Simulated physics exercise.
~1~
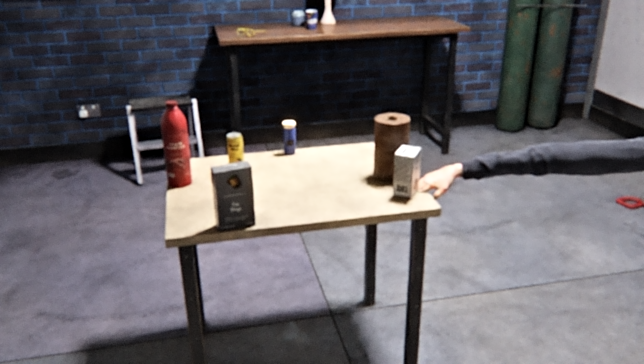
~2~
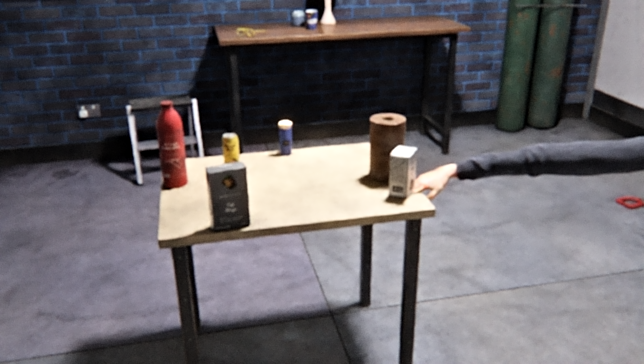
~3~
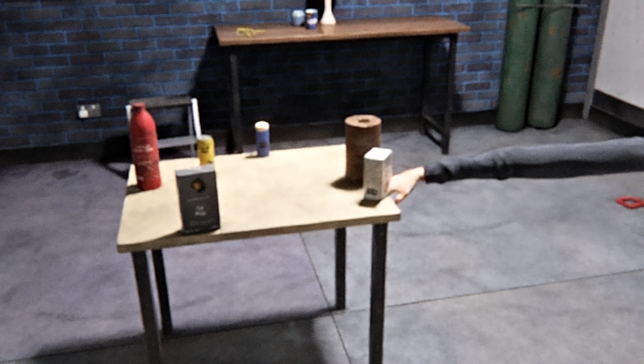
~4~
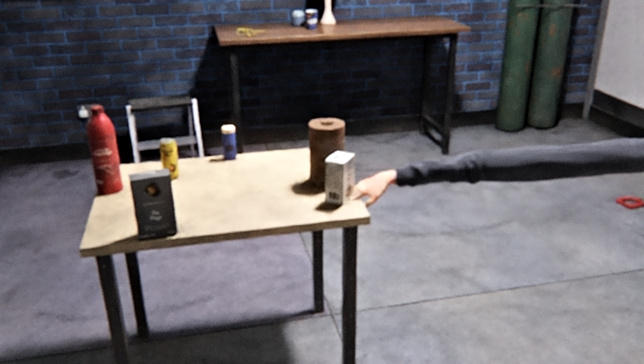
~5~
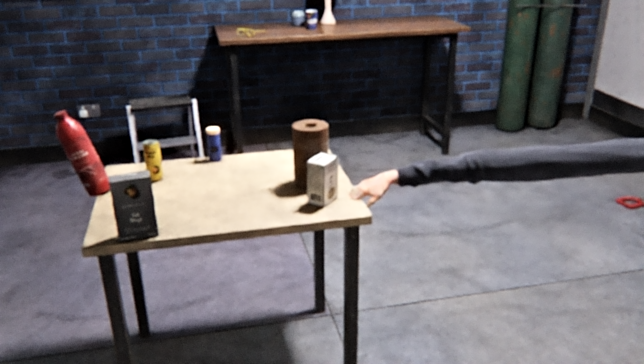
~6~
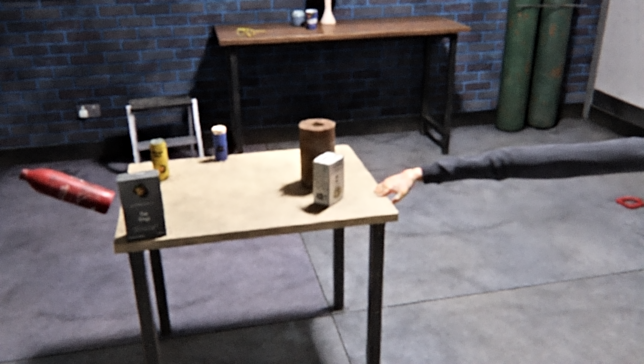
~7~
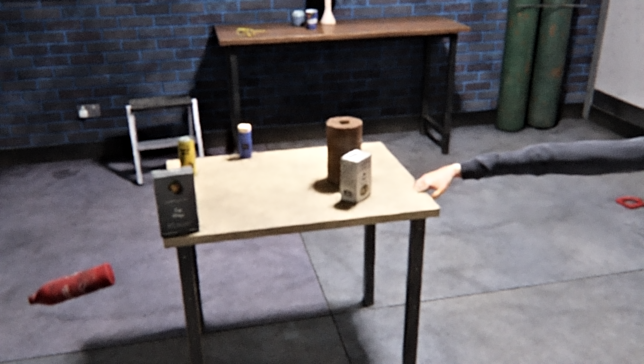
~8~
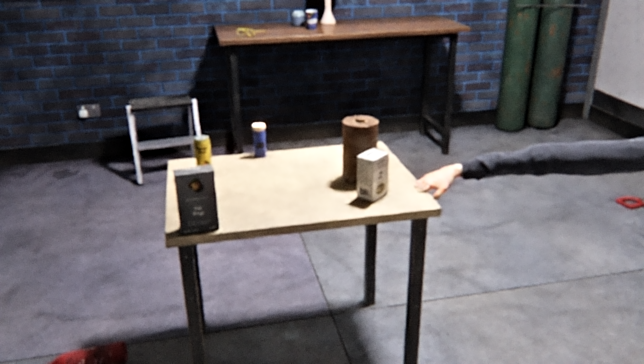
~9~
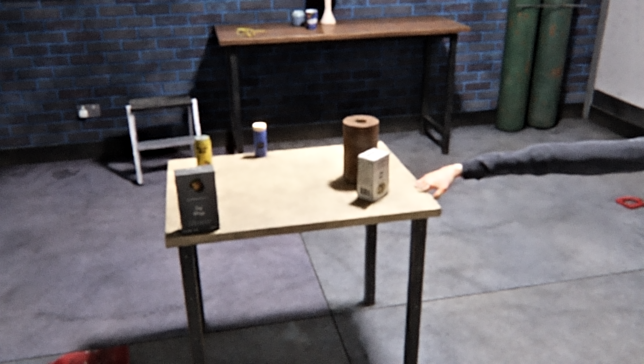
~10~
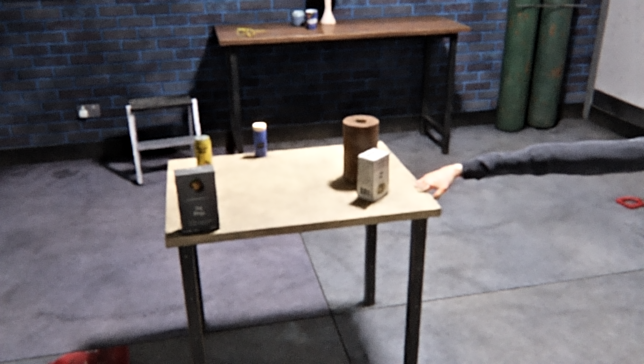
At the start, a red bottle, a dark grey packet, a yellow can, a blue shaker, a brown roll and a white carton stand on a pale side table, with a hand at its right edge. The arm moves the table to the left, and the items travel along with it. As the table stops, the red bottle tips over the left edge. The hand pulls the table back to the right while the bottle drops to the floor. It ends lying at the lower left, and the other five items remain upright on the table, shifted from their original spots.
